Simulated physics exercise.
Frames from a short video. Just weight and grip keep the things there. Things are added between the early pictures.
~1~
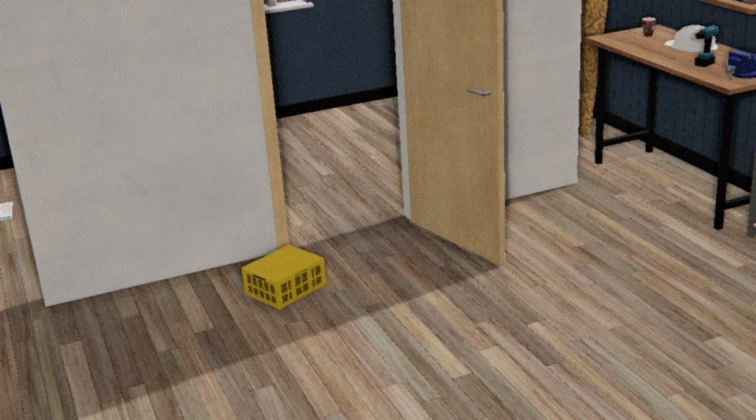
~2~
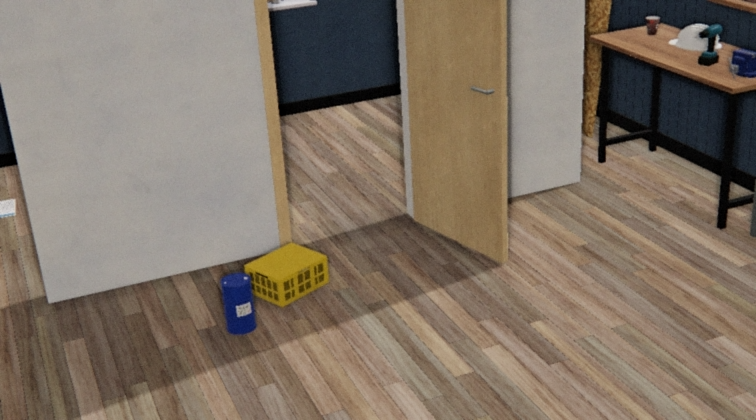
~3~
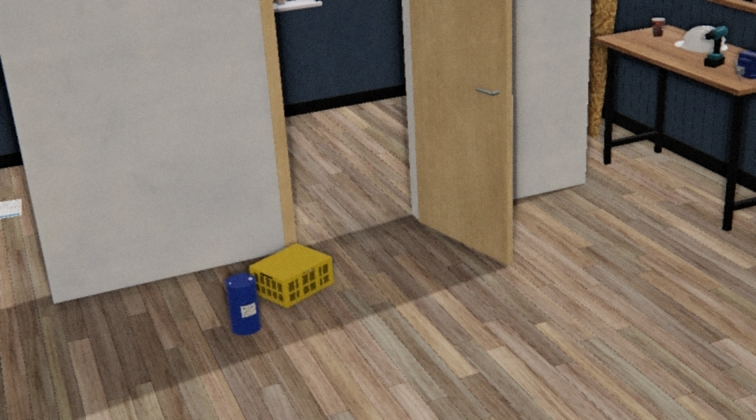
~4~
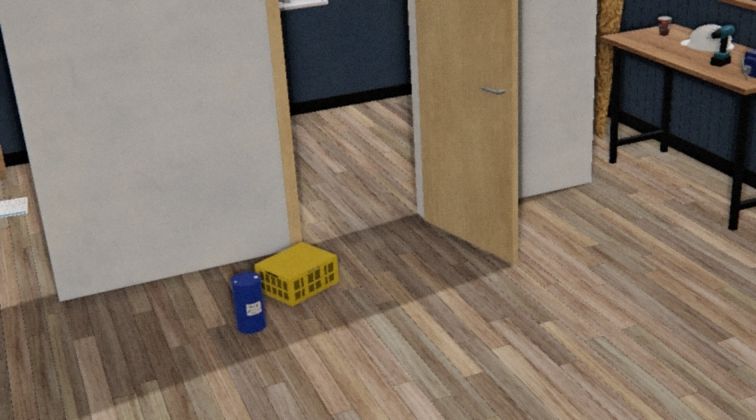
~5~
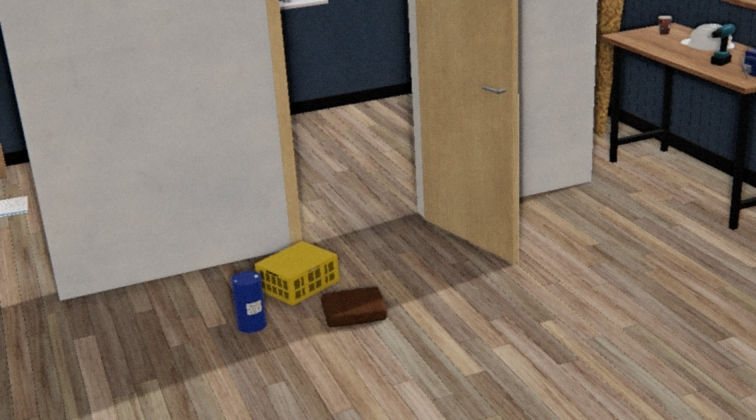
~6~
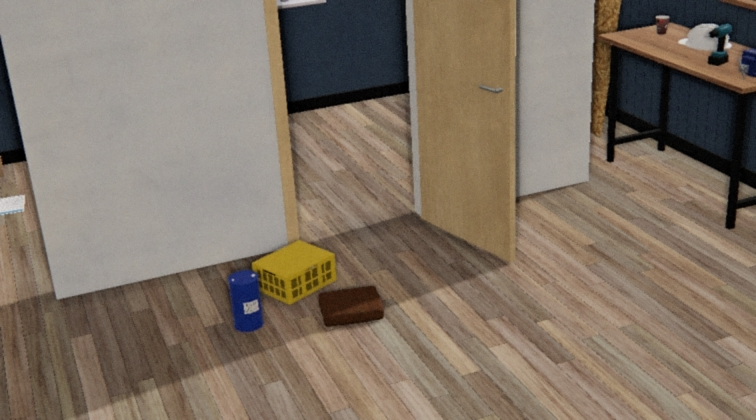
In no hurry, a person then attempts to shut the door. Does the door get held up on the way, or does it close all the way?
It closes all the way.
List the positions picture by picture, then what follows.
In the first picture, door wide open and still.
In the second picture, door wide open and still; blue canister (239, 304); yellow crate (287, 274).
In the third picture, door wide open and still; blue canister (243, 305); yellow crate (292, 275).
In the fourth picture, door wide open and still; blue canister (249, 303); yellow crate (297, 273).
In the fifth picture, door wide open and still; blue canister (249, 302); yellow crate (298, 272).
In the sixth picture, door wide open and still; brown cushion (351, 306); blue canister (246, 301).
Then, 0.70 s on from there, door at 84°.
Then, 1.30 s on from there, door at 46°.
Then, 1.70 s on from there, door at 17°.
In the end, door at 0°; all 3 unmoved. At the end, from the last picture's camera, brown cushion near (351, 306).
